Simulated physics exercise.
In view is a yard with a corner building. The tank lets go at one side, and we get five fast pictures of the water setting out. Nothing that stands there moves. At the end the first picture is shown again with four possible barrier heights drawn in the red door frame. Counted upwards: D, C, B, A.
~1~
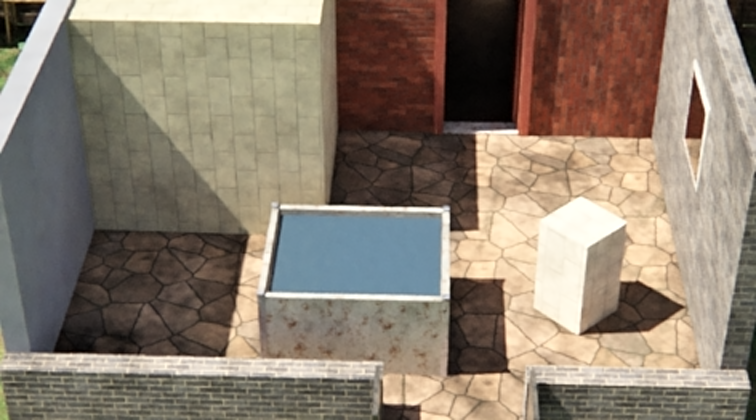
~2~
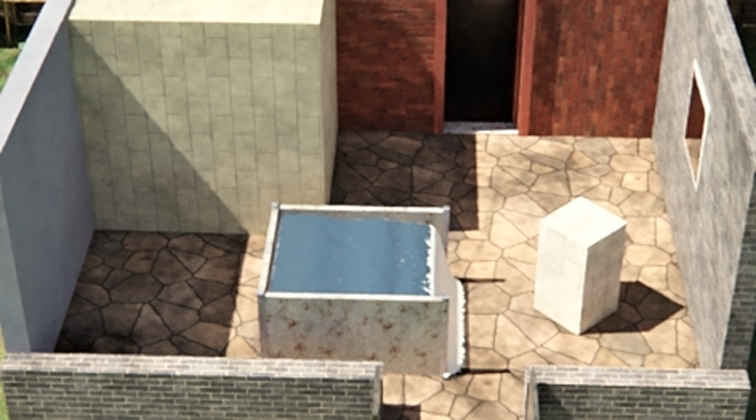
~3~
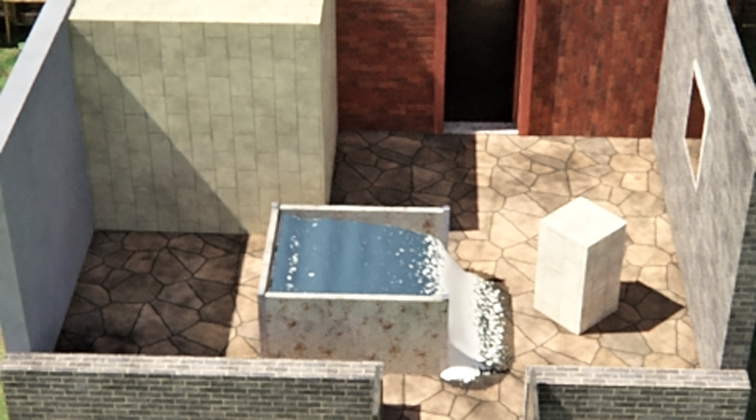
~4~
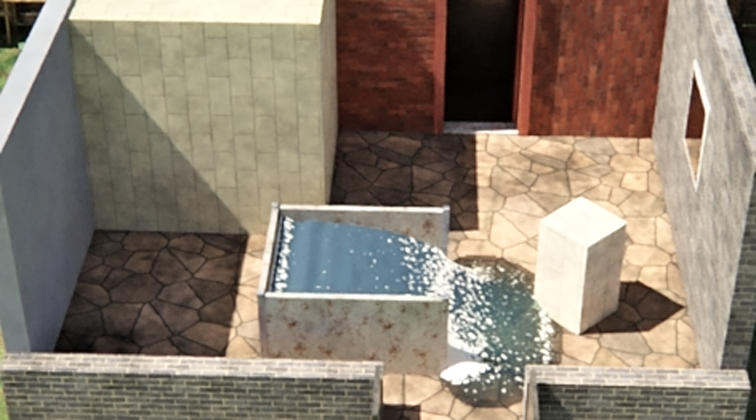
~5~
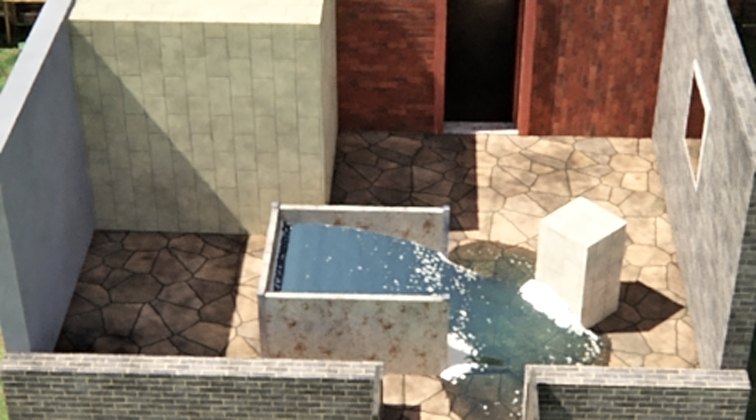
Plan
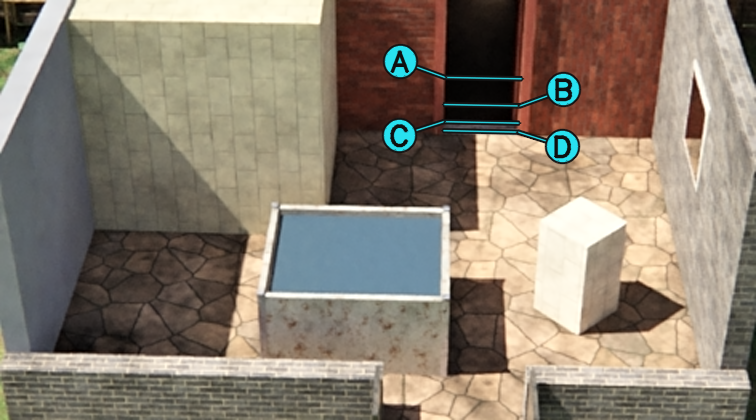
Water in a walled yard's tank pours out its right side and spreads around a pale block.
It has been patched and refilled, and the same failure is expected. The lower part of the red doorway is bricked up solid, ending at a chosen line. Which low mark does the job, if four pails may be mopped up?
C will do.
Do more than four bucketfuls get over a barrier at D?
Yes, it does.
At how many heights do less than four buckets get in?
Three.
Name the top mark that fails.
It is D.
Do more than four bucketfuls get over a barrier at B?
No.
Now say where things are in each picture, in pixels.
Water in the tank at rest, its middle at (357, 257); foot of the red doorway at (480, 134); open gate at (455, 359).
Water covers 1 % of the ground and shows as far out as (460, 332).
Water covers 5 % of the ground and shows as far out as (477, 274).
Water covers 9 % of the ground and shows as far out as (505, 267).
Water covers 14 % of the ground and shows as far out as (521, 251).
On the marked copy, A at (483, 78); B at (482, 105); C at (481, 122); D at (480, 131); from the bottom up D, C, B, A.
For mark A, nothing gets over.
For mark B, nothing gets over.
For mark C, a bucket or two gets in.
For mark D, some 15 bucketfuls get in.
